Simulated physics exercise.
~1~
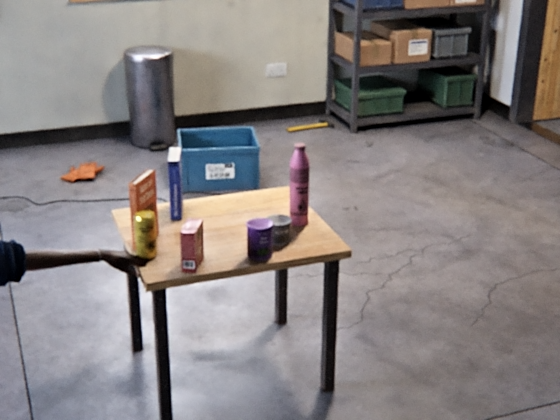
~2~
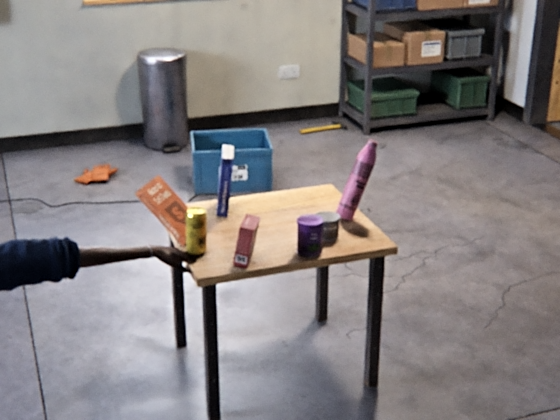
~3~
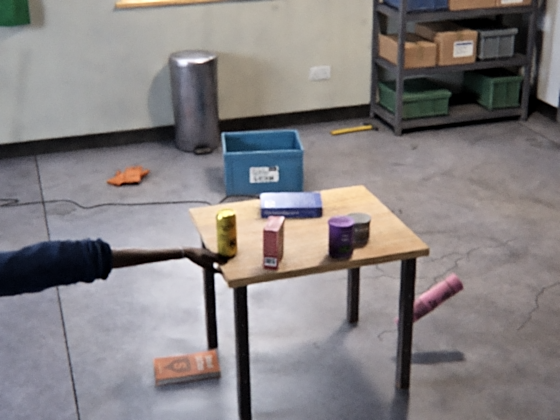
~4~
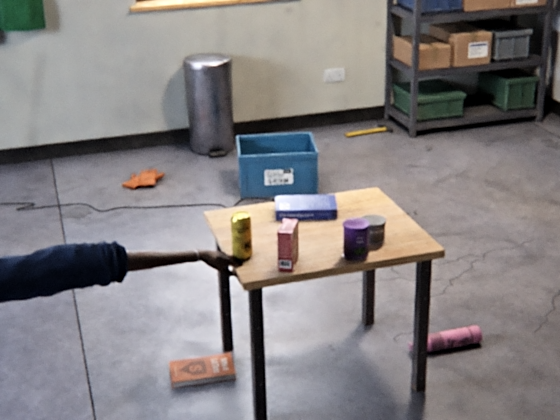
In a room with a concrete floor, a hand shoved a small wooden table to the right, making several items tilt; the orange book and pink bottle toppled to the floor and the blue book fell flat, while the cans and red packet stayed upright.
